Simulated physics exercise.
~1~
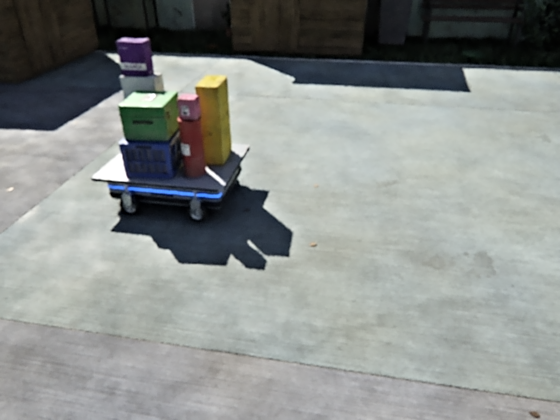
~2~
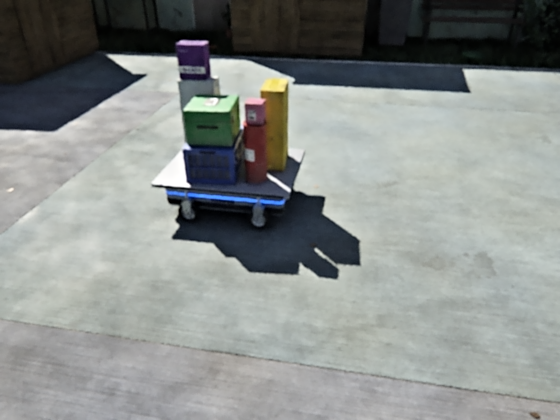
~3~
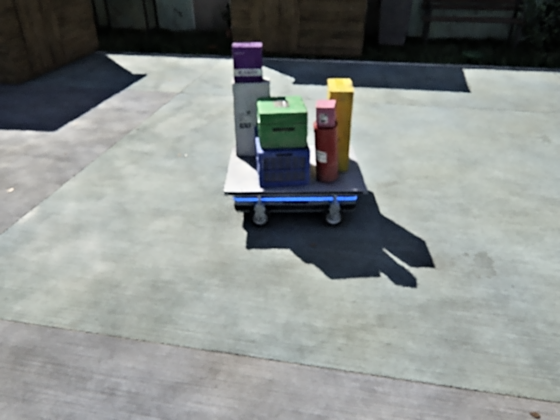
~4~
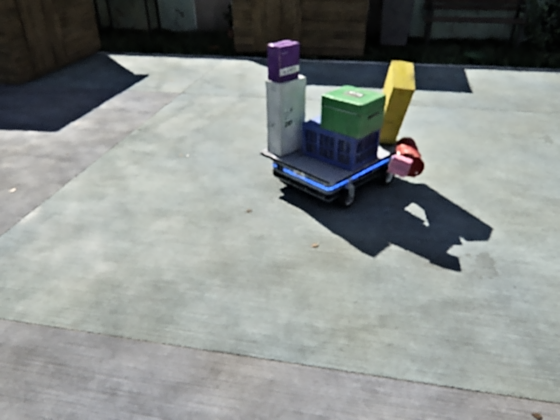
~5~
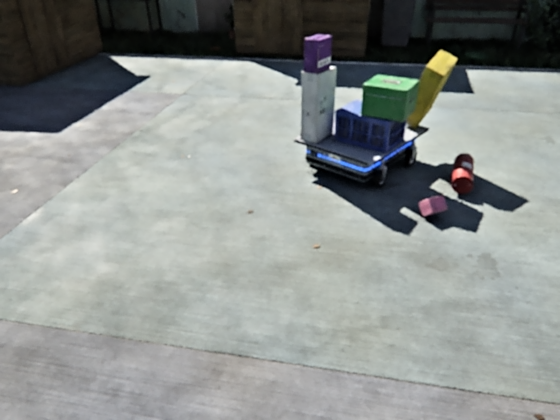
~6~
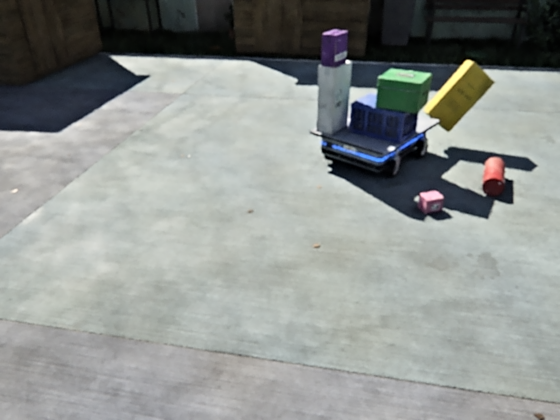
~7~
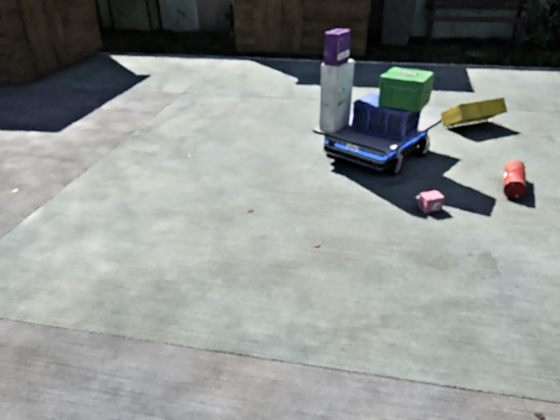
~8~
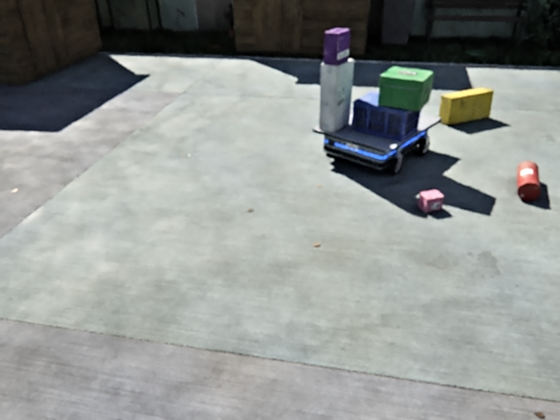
The clip opens with a flat cart rolling to the right across sunlit pavement, carrying a purple box on a white box, a green toolbox on a blue crate, a pink parcel on a red canister, and a tall yellow box. As the cart starts turning away, the canister and parcel lean, then topple off the right side. The yellow box tips outward next and drops to the ground as the cart comes to a stop. The canister rolls a little farther right. At the end, the purple, white, green and blue items remain aboard, with the toolbox still on the crate.
